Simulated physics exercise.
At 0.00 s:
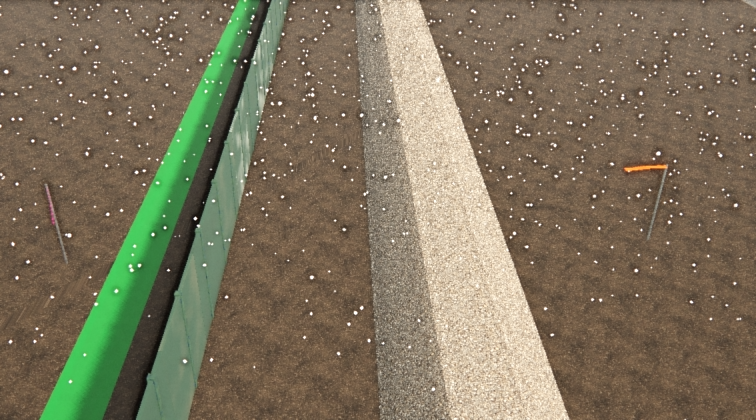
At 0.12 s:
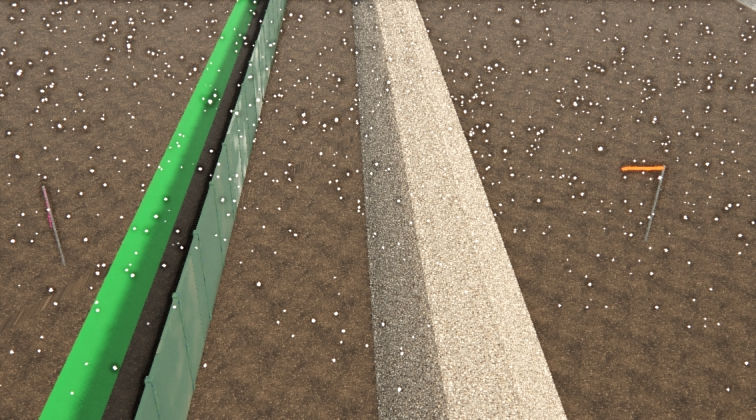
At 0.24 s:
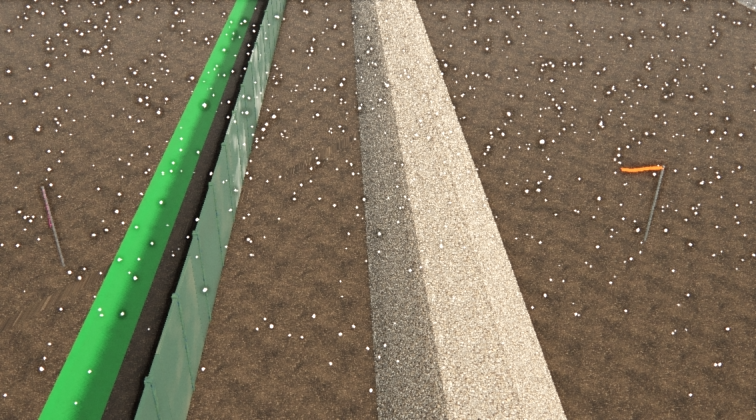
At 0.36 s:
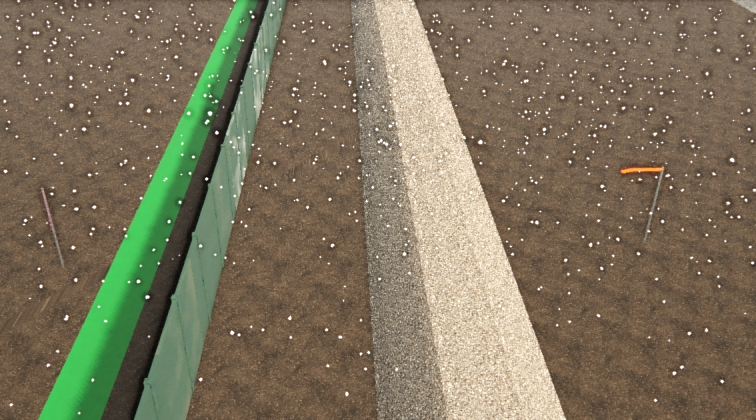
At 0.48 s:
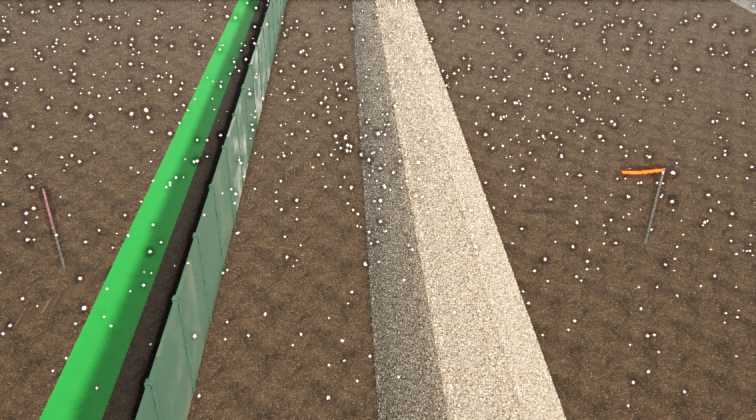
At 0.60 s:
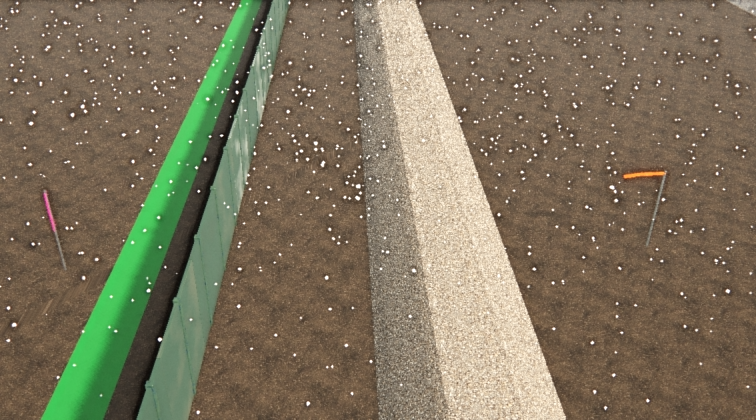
On bare brown ground seen from above, a bright green strip, a pale green panelled barrier and a broad speckled stone-coloured ridge run away side by side between two thin poles. White flakes shift across the view throughout, while the pink and orange ribbons barely stir and the rows stay still.
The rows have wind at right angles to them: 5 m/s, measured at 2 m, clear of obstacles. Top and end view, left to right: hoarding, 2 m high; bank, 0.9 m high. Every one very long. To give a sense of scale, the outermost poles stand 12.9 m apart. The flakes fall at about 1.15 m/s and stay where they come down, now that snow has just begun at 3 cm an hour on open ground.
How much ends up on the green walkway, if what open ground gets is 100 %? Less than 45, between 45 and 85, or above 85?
It comes to from 45 to 85 % of what open ground receives.
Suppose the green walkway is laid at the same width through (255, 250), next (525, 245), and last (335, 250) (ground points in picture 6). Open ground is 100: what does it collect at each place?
Roughly 80 per cent, 90 per cent and 90 per cent in that order.
10 minutes on, 3 mm on the green walkway, 5 mm in the open.
30 minutes on, 10 mm on the green walkway, 15 mm in the open.
60 minutes on, 20 mm on the green walkway, 30 mm in the open, so the green walkway has 68 % of the open amount; the left half of it has 67 %, the right half 70 %.
